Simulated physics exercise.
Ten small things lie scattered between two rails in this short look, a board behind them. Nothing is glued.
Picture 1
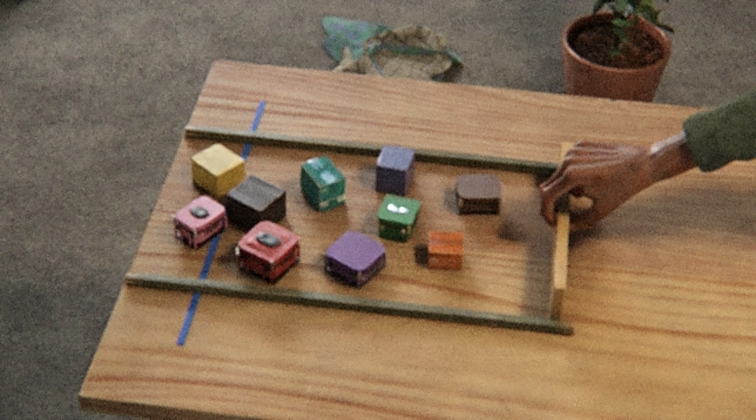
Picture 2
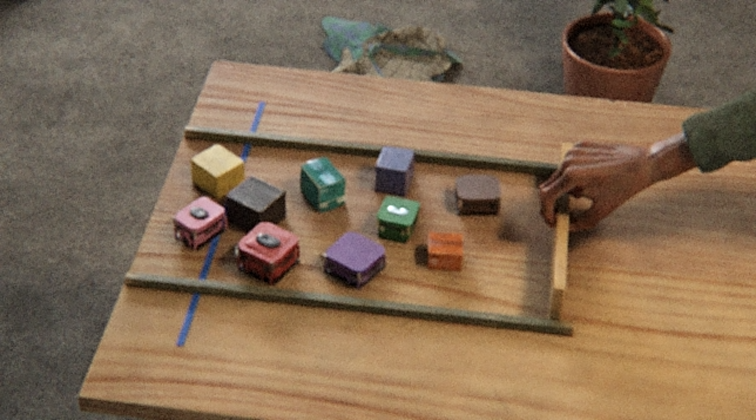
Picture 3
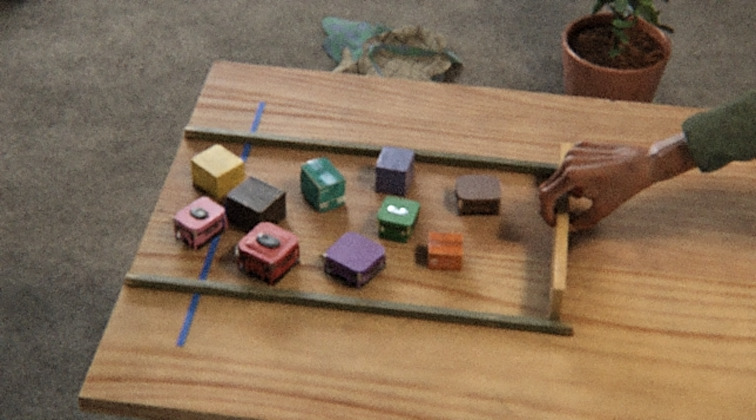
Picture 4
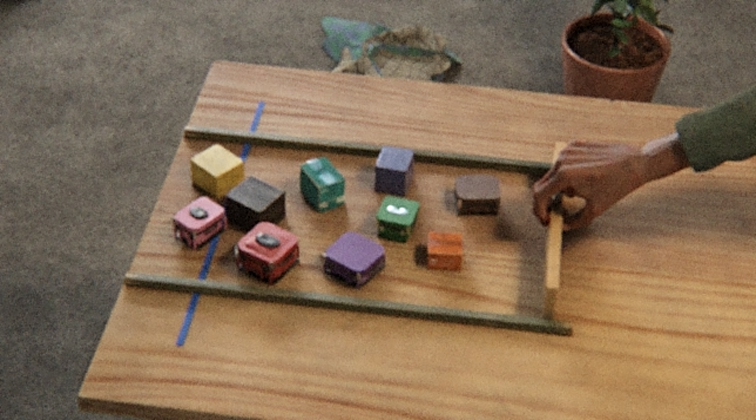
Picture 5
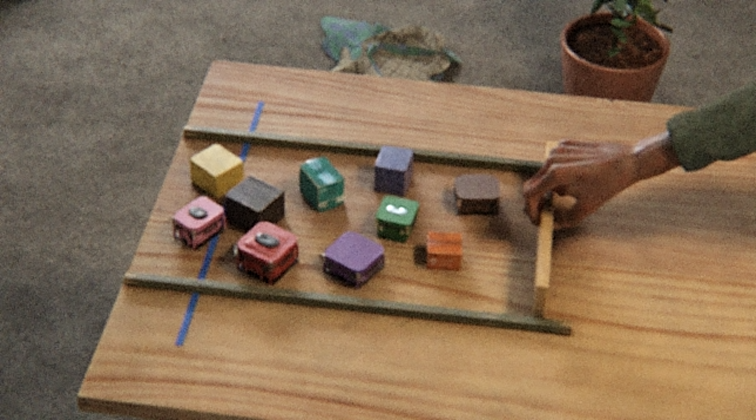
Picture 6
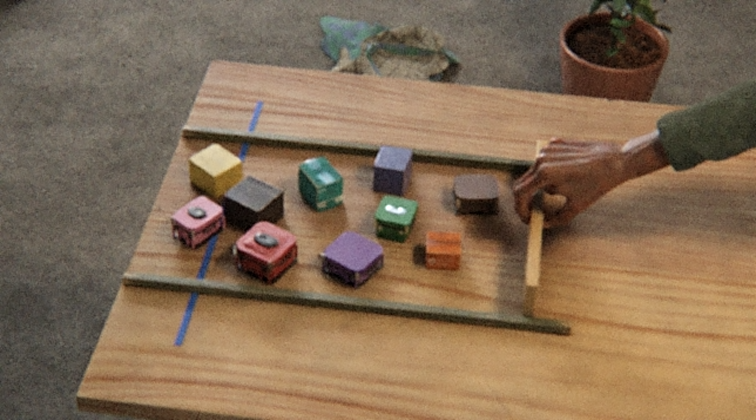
A wooden board, gripped by a hand in a green sleeve, slides slowly a short way left between two dark rails on a wooden table seen from above at an angle. Ten small blocks and cases, yellow, pink, black, red, teal, blue, green, purple, orange and brown, lie scattered left of it, near blue tape. They stay put, untouched, while the view barely shifts.
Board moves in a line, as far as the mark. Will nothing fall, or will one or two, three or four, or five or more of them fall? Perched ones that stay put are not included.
One or two fall.
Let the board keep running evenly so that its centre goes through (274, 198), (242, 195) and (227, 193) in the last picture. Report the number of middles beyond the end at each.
0, 2 and 2.
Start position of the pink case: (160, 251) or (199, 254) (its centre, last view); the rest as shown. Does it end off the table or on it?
First: Gone; second: Gone.
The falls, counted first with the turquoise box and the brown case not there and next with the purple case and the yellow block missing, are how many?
The count is 1 in the first case and 0 in the second.
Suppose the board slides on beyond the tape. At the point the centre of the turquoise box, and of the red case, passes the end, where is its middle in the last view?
The middle is at (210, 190) when it's the turquoise box, and at (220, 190) when it's the red case.
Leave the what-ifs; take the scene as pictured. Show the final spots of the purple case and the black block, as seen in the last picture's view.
Final centres, first then second: (183, 253), (162, 202).
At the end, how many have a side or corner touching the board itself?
It touches 4.
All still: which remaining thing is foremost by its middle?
Nearest once everything settles: Red case.
A little later, none off yet; yellow block at rest near (216, 171); pink case at rest near (198, 223); black block at rest near (254, 206).
Next, none off yet; yellow block at rest near (216, 171); pink case at rest near (198, 223); black block at rest near (252, 206).
When it is over, the number that fall off is one or two; down, pink case and yellow block.
